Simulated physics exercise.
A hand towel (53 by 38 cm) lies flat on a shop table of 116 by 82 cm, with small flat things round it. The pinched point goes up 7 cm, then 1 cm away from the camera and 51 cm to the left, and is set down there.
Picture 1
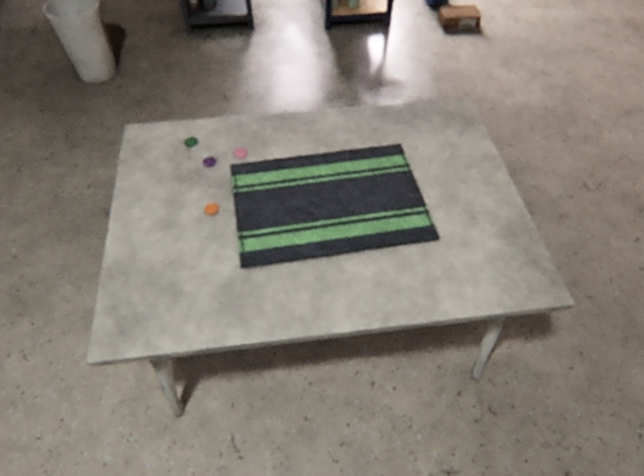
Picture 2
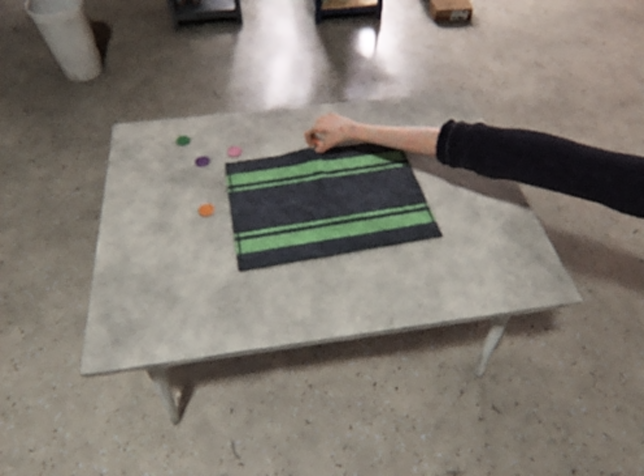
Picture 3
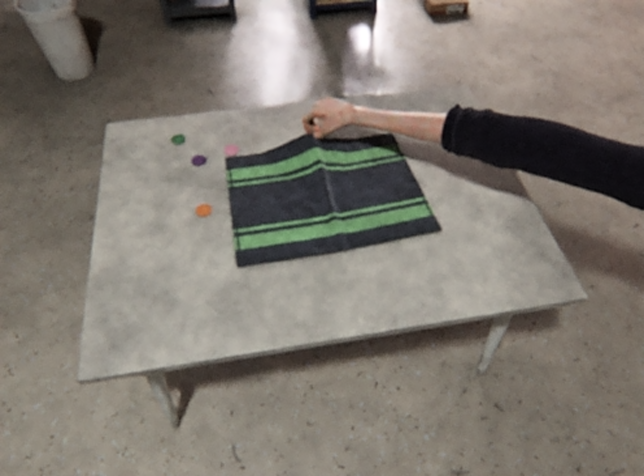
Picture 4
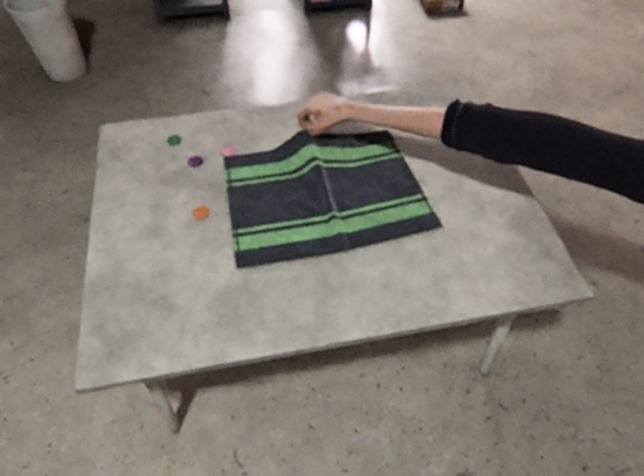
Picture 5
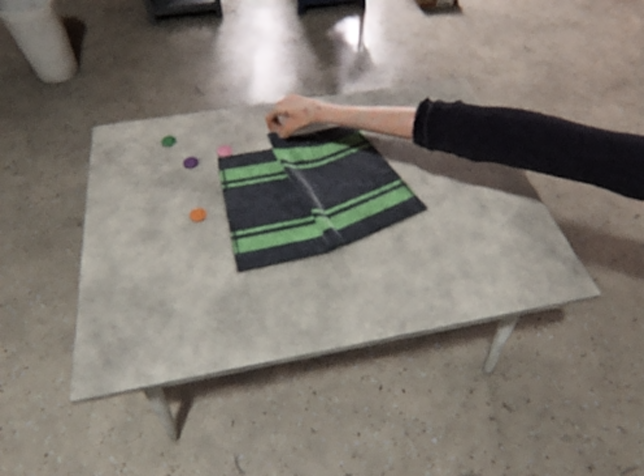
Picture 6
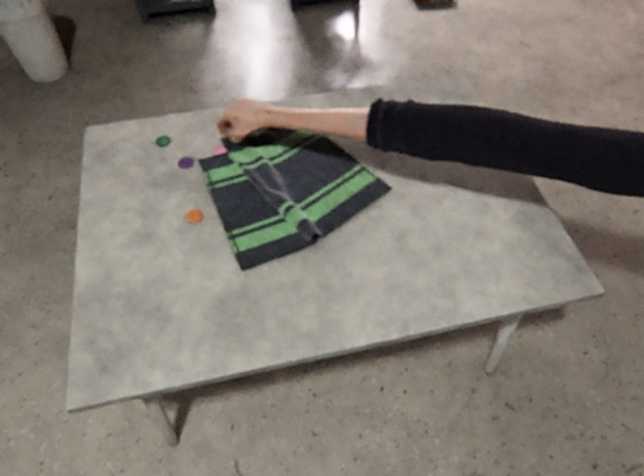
On a gray table, a hand pinches a striped towel's far edge, lifts it and drags it left.
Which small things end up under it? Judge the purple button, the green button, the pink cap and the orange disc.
Result: Purple button vanishes under it, green button vanishes under it, pink cap vanishes under it, orange disc ends under the cloth.
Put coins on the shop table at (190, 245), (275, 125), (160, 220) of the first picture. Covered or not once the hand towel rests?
The first stays uncovered; the second still shows; the third still shows.
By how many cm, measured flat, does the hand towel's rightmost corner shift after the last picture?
About 32 cm.
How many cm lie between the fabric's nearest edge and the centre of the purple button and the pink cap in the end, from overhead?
Roughly 12 cm, 4 cm.
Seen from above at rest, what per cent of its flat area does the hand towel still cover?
Some 60 per cent.
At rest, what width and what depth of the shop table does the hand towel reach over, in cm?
Some 48 cm across and 50 cm deep.
Next, 60 % of it is down, spanning 48 by 51 cm, above purple button, pink cap, orange disc.
Then, 60 % of it is down, spanning 47 by 49 cm, above purple button, green button, pink cap, orange disc.
After that, 60 % of it is down, spanning 47 by 49 cm, above purple button, green button, pink cap, orange disc.
Later, 65 % of it is down, spanning 47 by 49 cm, above purple button, green button, pink cap, orange disc.
At the end, 65 % of it is down, spanning 48 by 49 cm, above purple button, green button, pink cap, orange disc.
